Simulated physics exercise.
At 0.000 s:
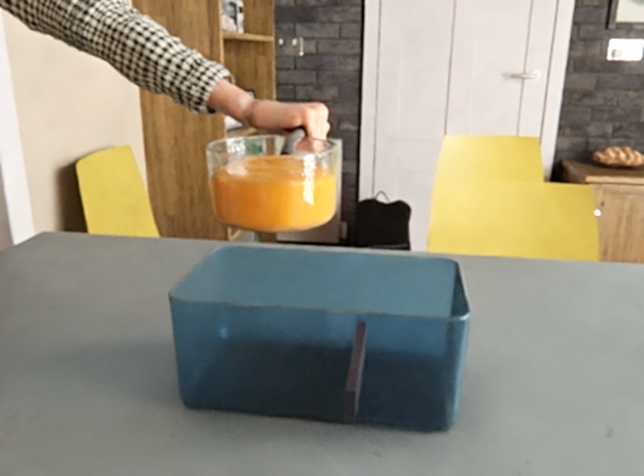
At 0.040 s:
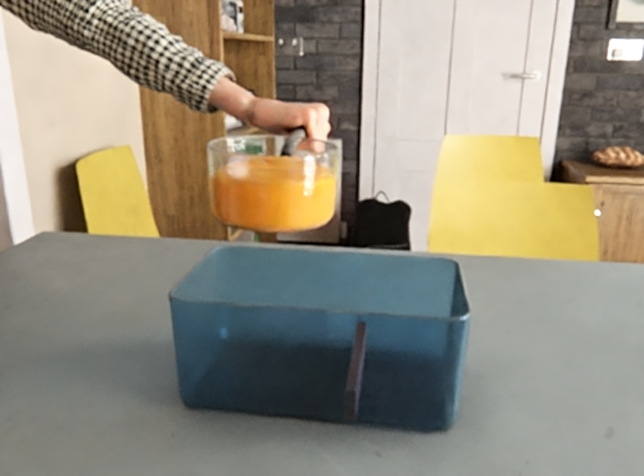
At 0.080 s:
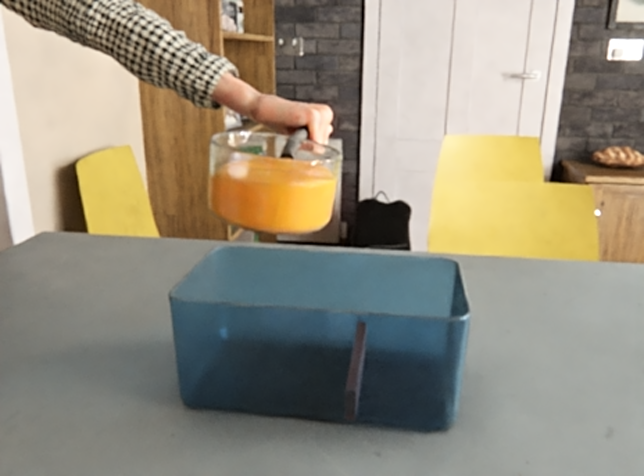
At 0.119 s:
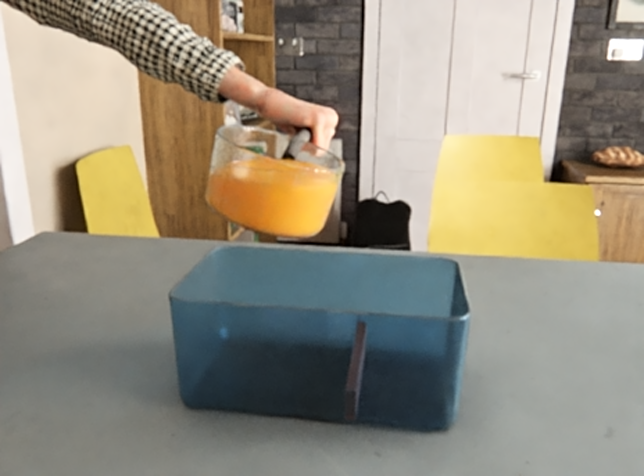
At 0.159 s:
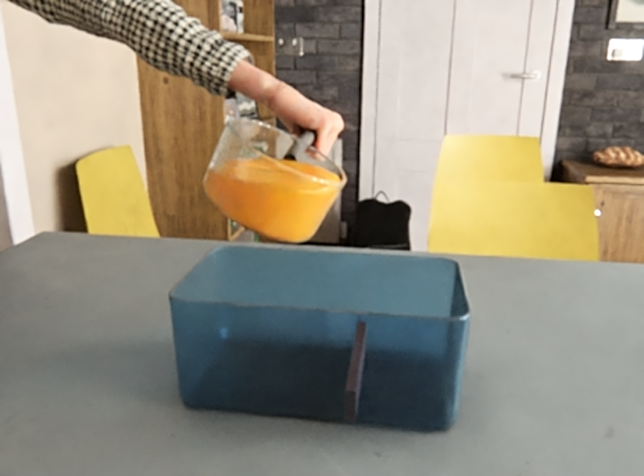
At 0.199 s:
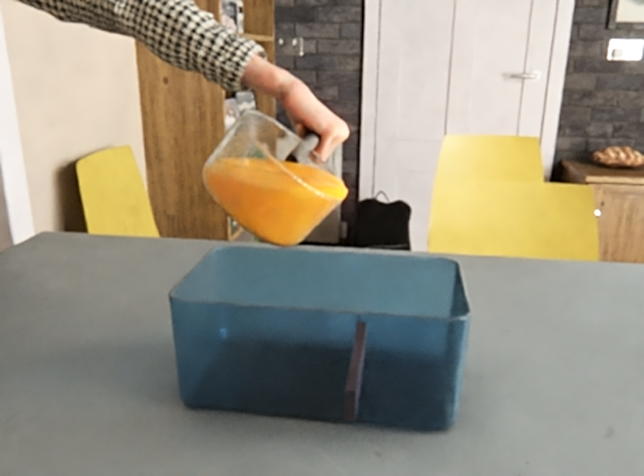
The clip opens on a hand holding a clear small pot of orange juice above an empty blue long basin with a low dark divider, on a grey table. The hand gradually tilts the pot to the right, and the juice shifts toward its lowered right rim.
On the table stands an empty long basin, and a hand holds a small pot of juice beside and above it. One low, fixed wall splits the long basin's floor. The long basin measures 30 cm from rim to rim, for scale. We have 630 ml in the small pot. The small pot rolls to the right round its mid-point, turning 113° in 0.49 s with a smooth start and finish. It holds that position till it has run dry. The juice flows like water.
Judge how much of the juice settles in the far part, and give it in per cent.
Some 47 per cent settles in the far part.
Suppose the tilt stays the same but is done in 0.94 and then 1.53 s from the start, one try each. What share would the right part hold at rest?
Near 65 in a hundred on the first go and near 75 in a hundred on the second.
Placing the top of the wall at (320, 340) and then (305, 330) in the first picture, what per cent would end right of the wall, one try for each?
Some 90 in a hundred, then some 95 in a hundred.
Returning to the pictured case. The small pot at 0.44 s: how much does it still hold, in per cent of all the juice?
Close to 22 in a hundred.
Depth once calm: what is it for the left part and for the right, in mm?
I'd expect close to 10 mm on the left and close to 18 mm on the right.
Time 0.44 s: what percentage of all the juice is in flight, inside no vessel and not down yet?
Near 32 per cent at that moment.
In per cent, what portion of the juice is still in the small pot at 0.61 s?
3 per cent or thereabouts.
After 0.44 s the tilt is 110° and 21 per cent is still to pour, 15 is left of the wall and 33 right of it.
After 0.61 s the tilt is 113° and 3 per cent is still to pour, 39 is left of the wall and 52 right of it.
After 0.79 s the tilt is 113° and 0 per cent is still to pour, 50 is left of the wall and 47 right of it.
After 0.99 s the tilt is 113° and 0 per cent is still to pour, 51 is left of the wall and 47 right of it.
In the end 51 per cent lies left of the wall, 47 right of it and 2 outside.
